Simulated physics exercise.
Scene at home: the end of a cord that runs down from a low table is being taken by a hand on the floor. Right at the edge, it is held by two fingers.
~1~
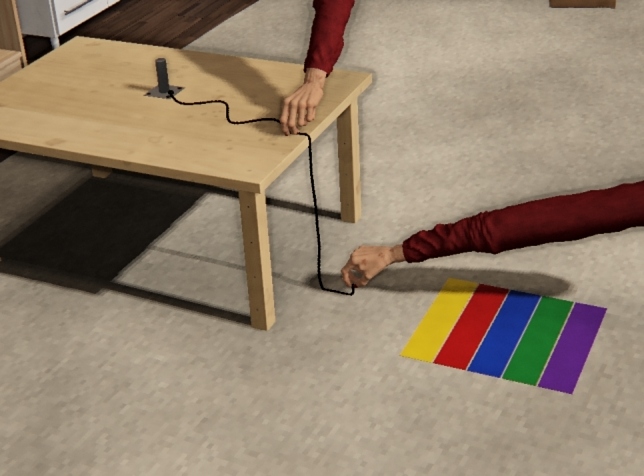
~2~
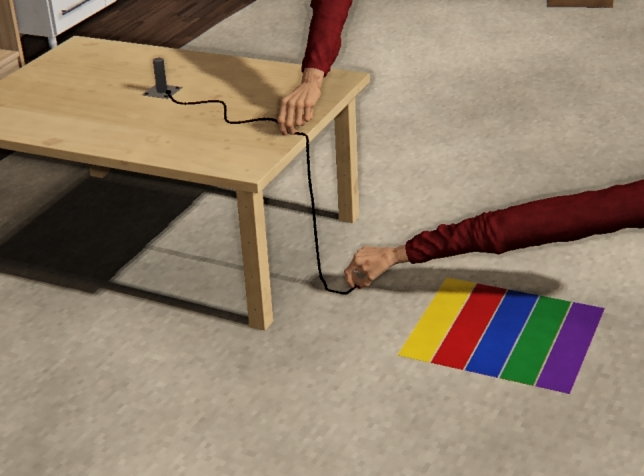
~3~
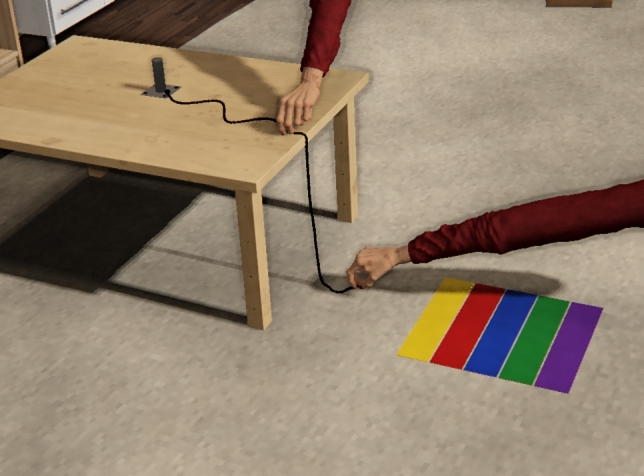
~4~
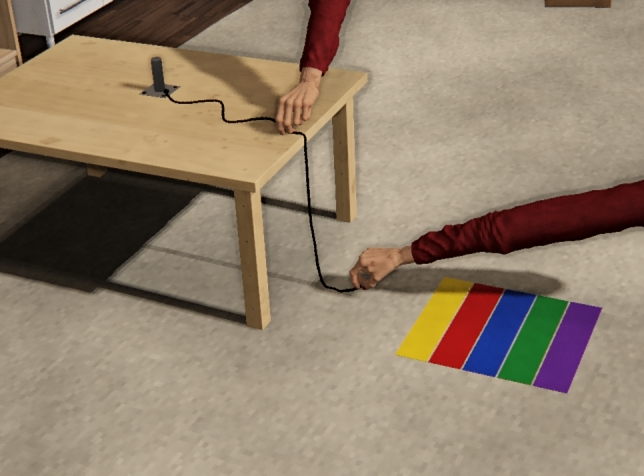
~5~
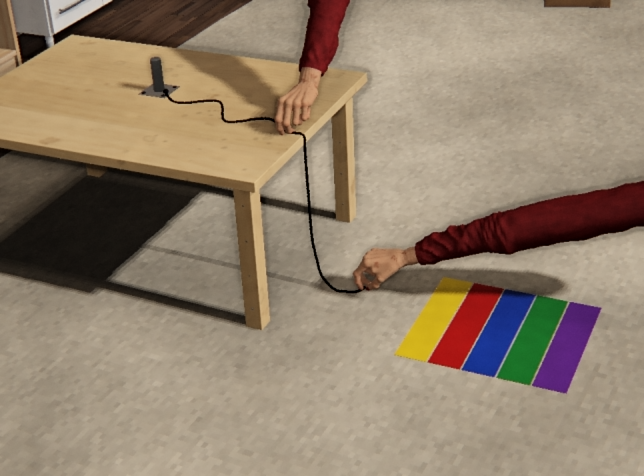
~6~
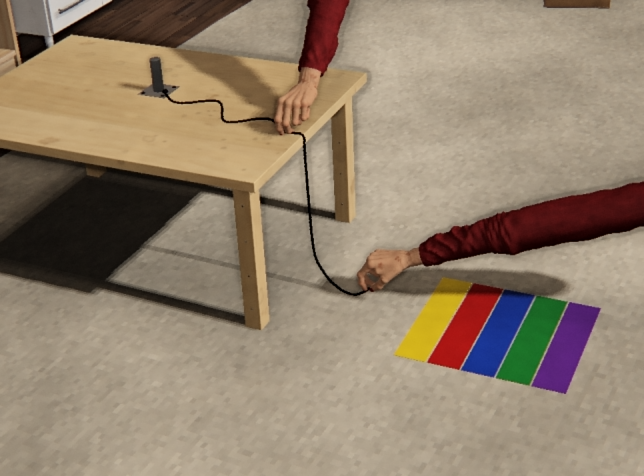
The clip shows one hand pressing a black cord against the edge of a low wooden table while another hand, holding the cord's end near the floor, moves slightly right toward a patch of coloured stripes.
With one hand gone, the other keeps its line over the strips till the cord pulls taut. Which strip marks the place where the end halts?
The blue strip does.
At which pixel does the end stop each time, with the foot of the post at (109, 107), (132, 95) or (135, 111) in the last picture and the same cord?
The places come out near (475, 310), (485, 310) and (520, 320).
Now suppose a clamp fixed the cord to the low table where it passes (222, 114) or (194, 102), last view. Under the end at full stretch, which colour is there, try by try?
With the first choice you'd get red, with the second blue.
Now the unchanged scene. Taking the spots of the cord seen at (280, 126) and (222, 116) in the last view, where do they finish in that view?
(315, 140) and (251, 115), roughly.
Soon after, end near (440, 303); over yellow.
Then, end near (482, 311); over red.
At full stretch, end near (507, 316); over blue. It halts on the blue strip.
